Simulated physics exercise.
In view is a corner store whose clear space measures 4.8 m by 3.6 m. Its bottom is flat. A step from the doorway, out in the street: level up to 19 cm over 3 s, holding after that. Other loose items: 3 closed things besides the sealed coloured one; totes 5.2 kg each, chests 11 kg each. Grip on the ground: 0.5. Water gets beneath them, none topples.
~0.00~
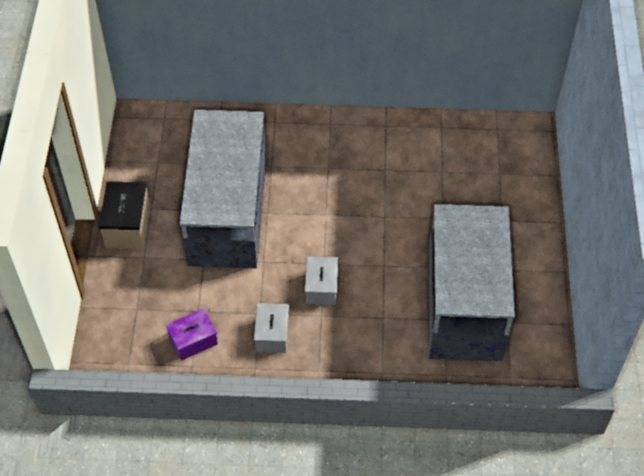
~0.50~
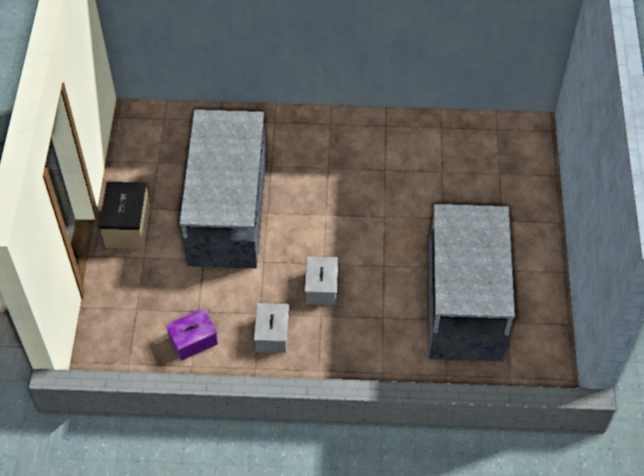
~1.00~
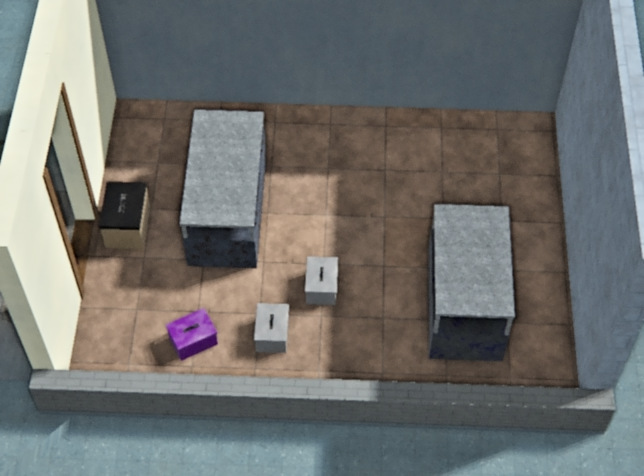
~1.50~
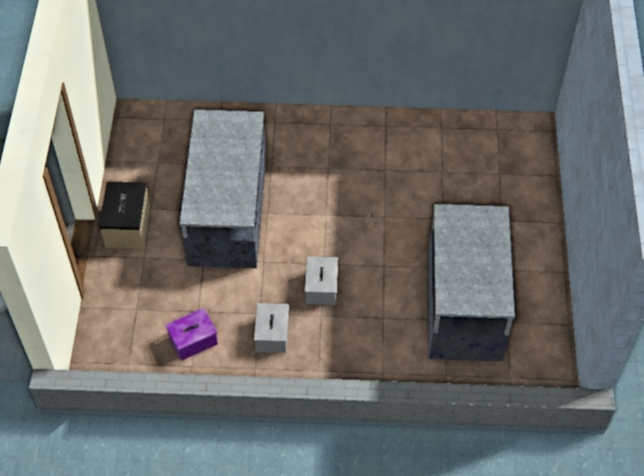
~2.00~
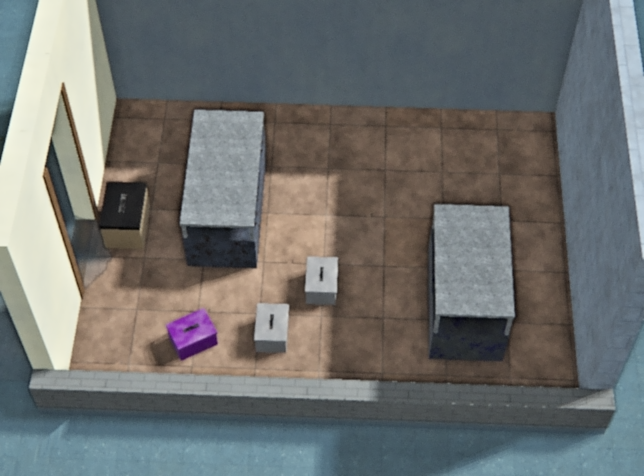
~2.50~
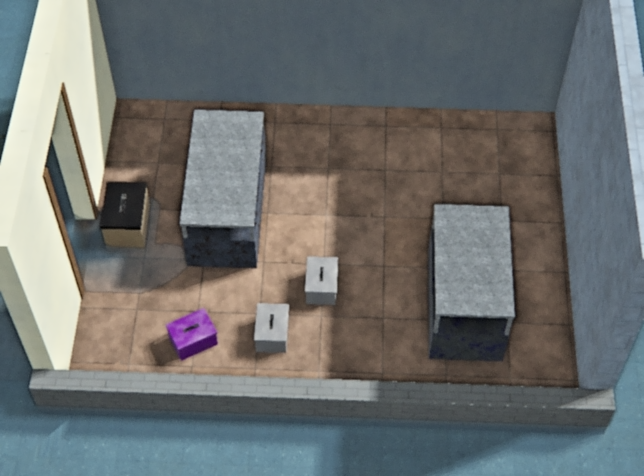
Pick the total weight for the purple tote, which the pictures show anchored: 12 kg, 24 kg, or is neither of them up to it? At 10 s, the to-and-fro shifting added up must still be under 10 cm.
24 kg is needed.
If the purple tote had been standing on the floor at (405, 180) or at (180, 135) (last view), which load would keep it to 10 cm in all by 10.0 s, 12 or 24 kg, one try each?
Note, in order: Both OK; heavier only OK.
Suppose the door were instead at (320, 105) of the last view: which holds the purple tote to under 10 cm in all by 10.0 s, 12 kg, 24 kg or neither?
Under that change the small mass suffices.
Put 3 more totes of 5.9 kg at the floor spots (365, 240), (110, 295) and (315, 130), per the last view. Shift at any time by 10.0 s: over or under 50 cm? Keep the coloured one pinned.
Order as asked: Stays within / goes beyond / goes beyond.
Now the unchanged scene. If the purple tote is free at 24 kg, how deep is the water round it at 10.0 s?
Close to 7 cm deep.
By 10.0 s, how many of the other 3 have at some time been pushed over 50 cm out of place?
The count comes to 3.
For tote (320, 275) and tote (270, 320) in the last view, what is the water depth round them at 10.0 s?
Depths: Near 4 cm, then near 6 cm.
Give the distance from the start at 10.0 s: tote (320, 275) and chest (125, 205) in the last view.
They've ended up 120 cm and 20 cm away, in that order.
After 3.5 s the purple tote would be 0 cm from its start with 12 kg and 0 cm from its start with 24 kg; 3 cm of water round it then.
After 4.5 s the purple tote would be 6 cm from its start with 12 kg and 0 cm from its start with 24 kg; 6 cm of water round it then.
After 7.0 s the purple tote would be 16 cm from its start with 12 kg and 0 cm from its start with 24 kg; 6 cm of water round it then.
After 10.0 s the purple tote would be 40 cm from its start with 12 kg and 0 cm from its start with 24 kg; 7 cm of water round it then.
